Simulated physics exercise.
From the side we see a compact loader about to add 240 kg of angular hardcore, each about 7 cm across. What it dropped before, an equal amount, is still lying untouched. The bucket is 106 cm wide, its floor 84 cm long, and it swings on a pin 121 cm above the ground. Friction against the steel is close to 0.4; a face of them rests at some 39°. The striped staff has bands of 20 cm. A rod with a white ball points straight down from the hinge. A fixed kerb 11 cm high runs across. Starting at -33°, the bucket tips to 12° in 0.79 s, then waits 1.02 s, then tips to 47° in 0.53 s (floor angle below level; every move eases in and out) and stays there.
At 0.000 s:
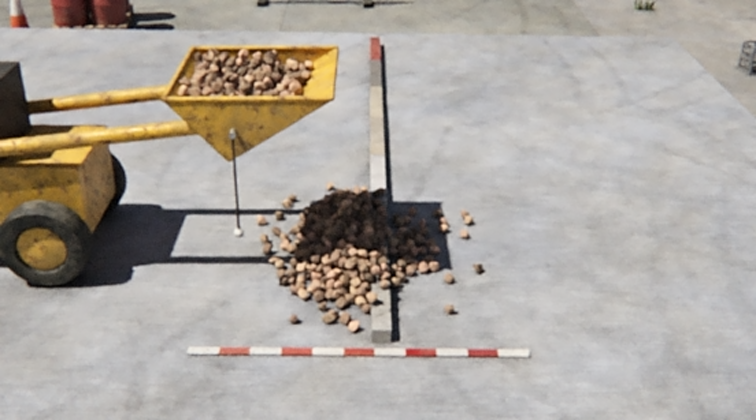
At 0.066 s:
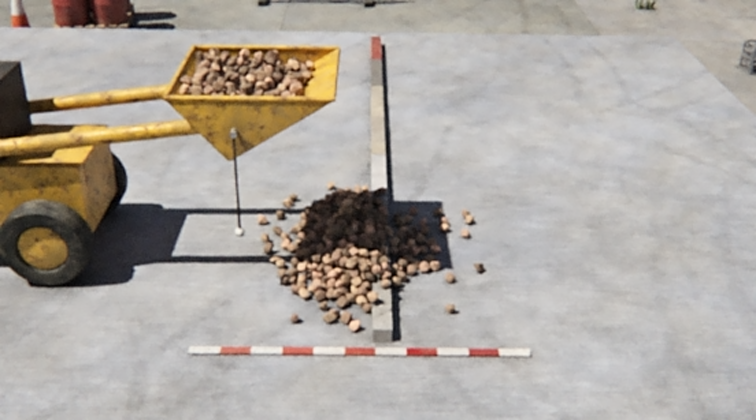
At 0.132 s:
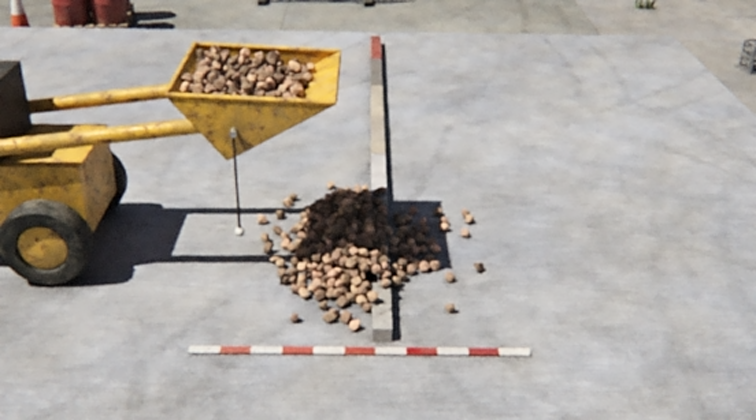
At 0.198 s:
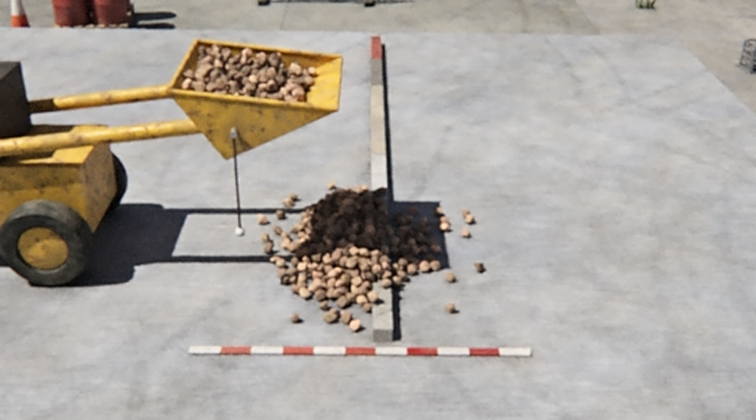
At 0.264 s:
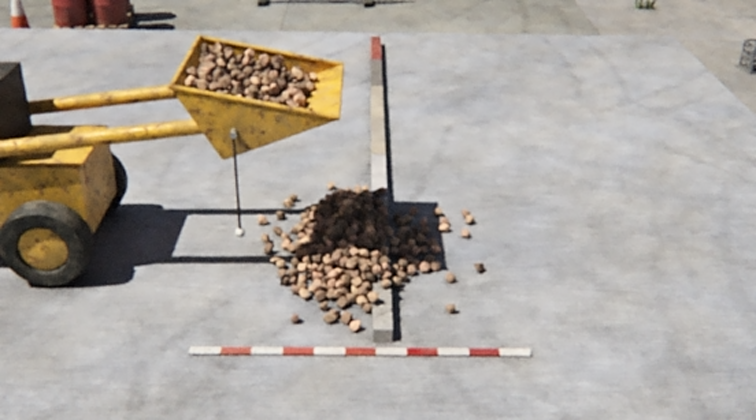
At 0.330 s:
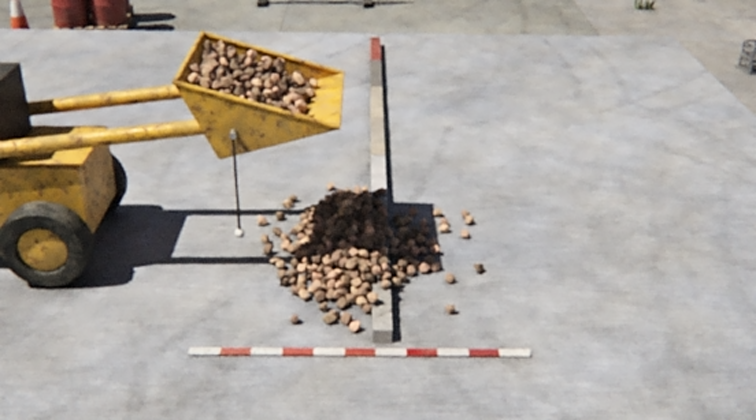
A yellow loader's bucket, filled with brown stones, starts almost level and barely moves at first, then tilts gradually, its right-hand lip lowering while its back edge rises slightly. The stones inside shift a little with it, as the loader's wheels and the heap lying across the kerb below stay still.
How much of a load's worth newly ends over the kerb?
Roughly 12 per cent of a load more.
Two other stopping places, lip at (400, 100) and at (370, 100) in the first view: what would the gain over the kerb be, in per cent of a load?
Near 90 per cent from the first place, 50 from the second.
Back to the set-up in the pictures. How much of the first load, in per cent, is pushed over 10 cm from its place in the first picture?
About 5 per cent.
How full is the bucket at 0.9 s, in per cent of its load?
It holds some 100 per cent.
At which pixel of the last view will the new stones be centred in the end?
Their middle is at about (329, 234).
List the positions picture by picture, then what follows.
The first frame shows lip at (333, 99), floor tilted -33°, highest stones at (231, 61). The earlier load is highest near (352, 208), 26 cm above ground level, 90 % on this side of the kerb, 10 % over the kerb.
The second frame shows lip at (335, 99), floor tilted -32°, highest stones at (232, 60); the stones move at 0.1 m/s on average.
The third frame shows lip at (336, 103), floor tilted -30°, highest stones at (224, 59); the stones move at 0.2 m/s on average.
The fourth frame shows lip at (338, 110), floor tilted -26°, highest stones at (215, 59); the stones move at 0.2 m/s on average.
In the fifth frame, the bucket is at -21°, its lip at (340, 118); the top of the load is at (214, 56); the stones move at 0.3 m/s on average.
In the sixth frame, the bucket is at -16°, its lip at (340, 128); the top of the load is at (217, 54); the stones move at 0.3 m/s on average.
After 0.6 s the floor is at 5°; in per cent of one load, 100 in the bucket, 90 on this side of the kerb, 10 over the kerb; the foremost stones are at (457, 233).
After 0.9 s the floor is at 12°; in per cent of one load, 100 in the bucket, 90 on this side of the kerb, 10 over the kerb; the foremost stones are at (457, 233).
After 2.8 s the floor is at 47°; in per cent of one load, 6 in the bucket, 182 on this side of the kerb, 12 over the kerb; the foremost stones are at (457, 233).
After 5.3 s the floor is at 47°; in per cent of one load, 0 in the bucket, 178 on this side of the kerb, 22 over the kerb; the foremost stones are at (478, 240). Net gain over the kerb, 12.
